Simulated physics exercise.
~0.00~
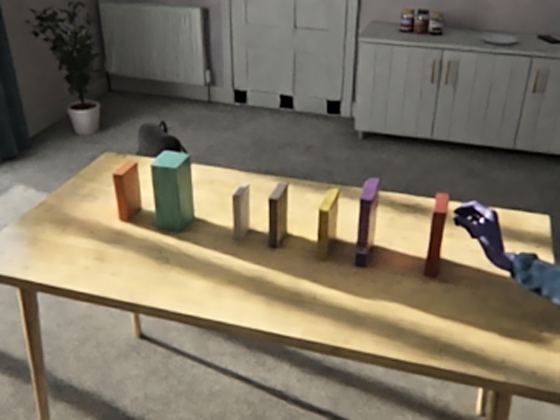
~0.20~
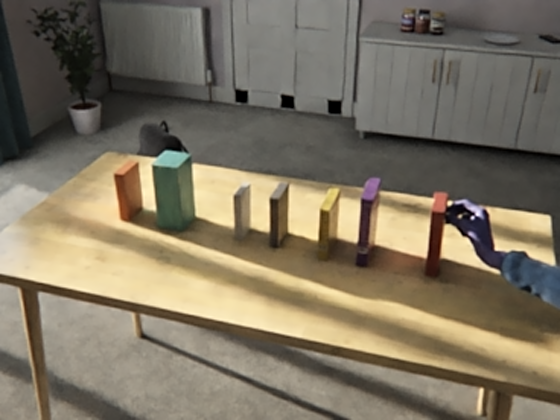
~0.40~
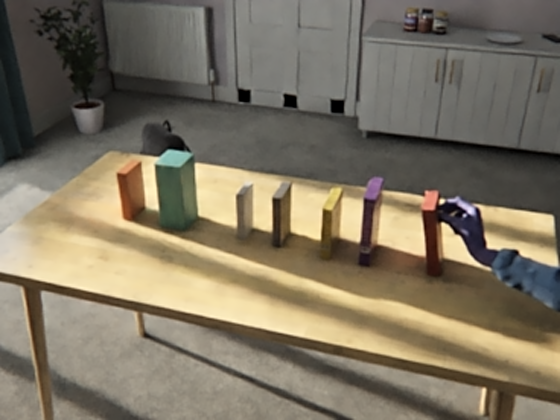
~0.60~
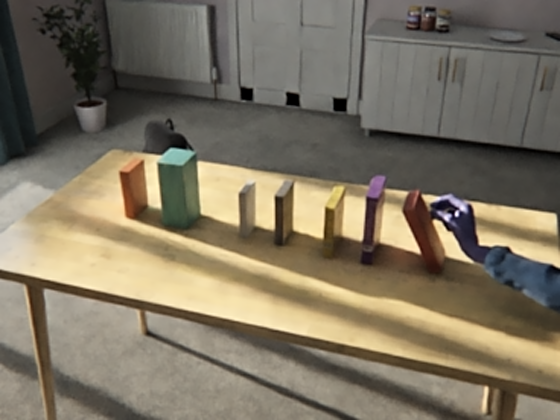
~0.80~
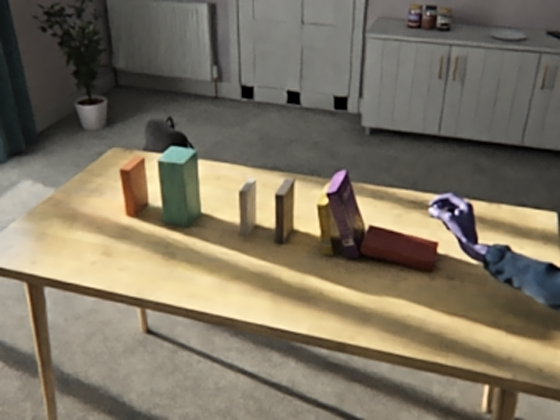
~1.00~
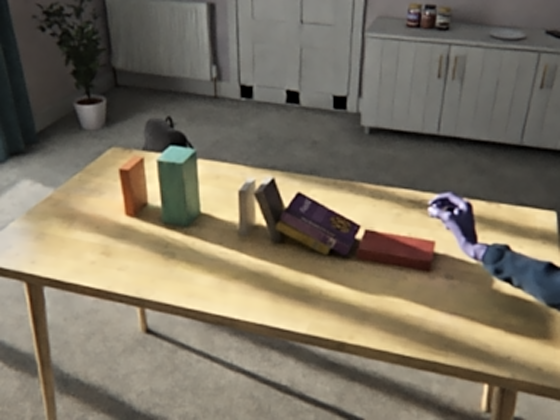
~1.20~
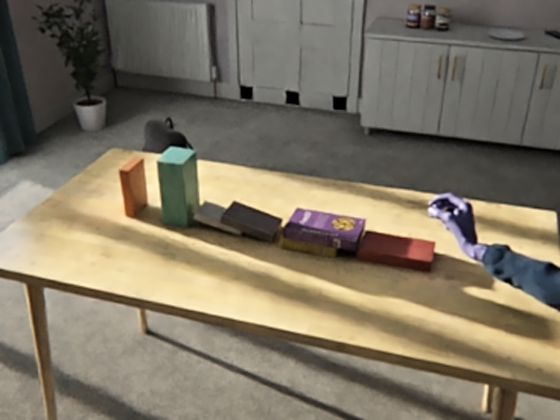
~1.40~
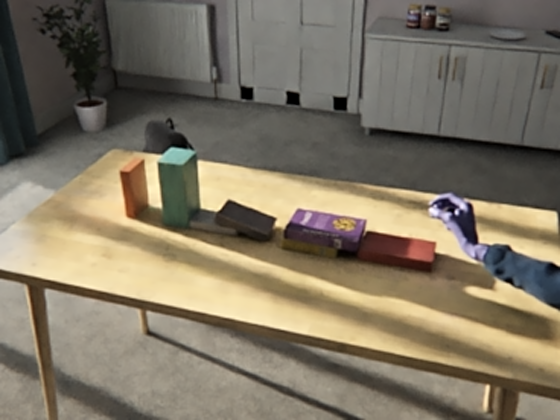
A purple hand tips the red block, toppling four others leftward before the standing turquoise block.
